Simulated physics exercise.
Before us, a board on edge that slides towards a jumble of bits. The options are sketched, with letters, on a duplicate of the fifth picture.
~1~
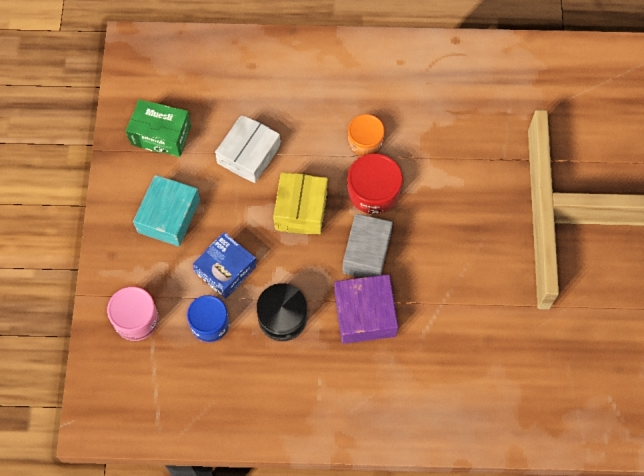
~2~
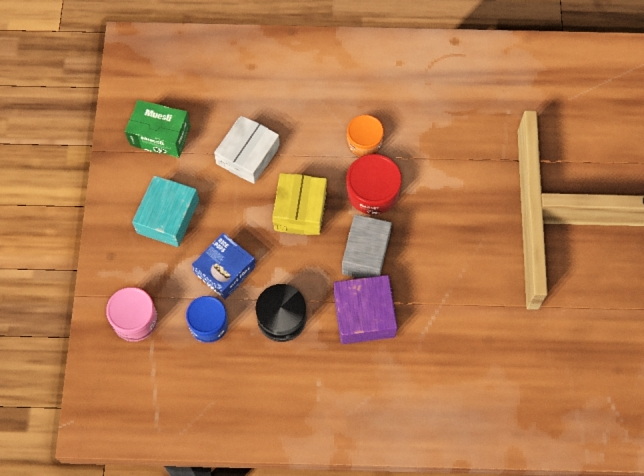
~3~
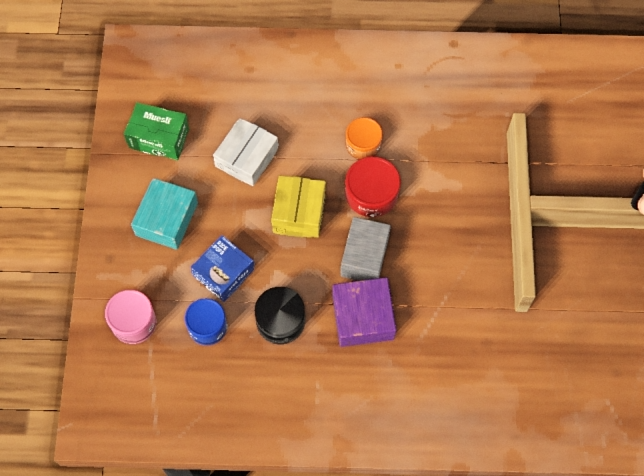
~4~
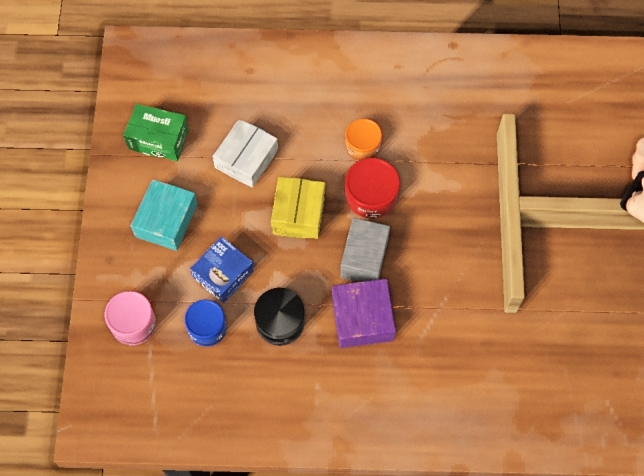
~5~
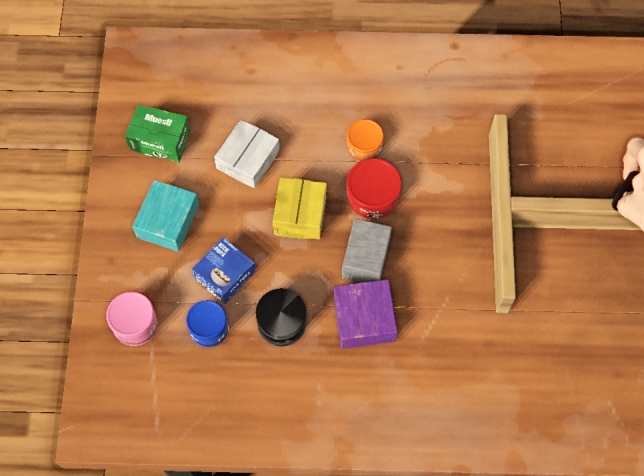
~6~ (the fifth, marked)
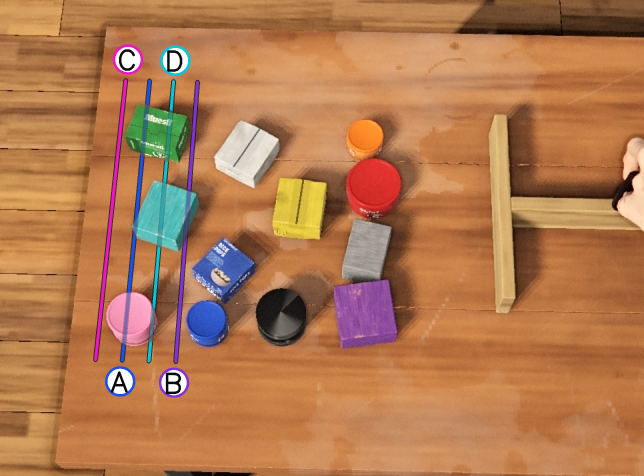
The clip opens on a wooden tabletop with a cluster of colourful boxes, blocks and round tubs at left, and a T-shaped wooden piece at right. The wooden piece slides slowly left a short way, and a hand gripping its handle comes into view at the right edge, while the cluster stays put.
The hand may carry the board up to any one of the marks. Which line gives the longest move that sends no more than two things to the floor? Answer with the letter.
D is the last line within the limit.
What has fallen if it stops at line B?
It is the turquoise block.
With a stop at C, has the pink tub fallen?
No.
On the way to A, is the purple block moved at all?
Yes.
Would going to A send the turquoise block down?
Yes.
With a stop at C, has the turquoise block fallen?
By then, yes.
On the marked copy, A at (137, 213); B at (187, 214); C at (111, 213); D at (162, 214).
Following D. Soon after the start, board (381, 200); orange jar (356, 141); purple block (347, 317).
Later, board (260, 197); green packet (140, 128); turquoise block (140, 213).
In the end, board (162, 195); turquoise block over the edge; green packet over the edge; two fallen.
As for the rest, A drops five; B is within the limit but short; C drops six.
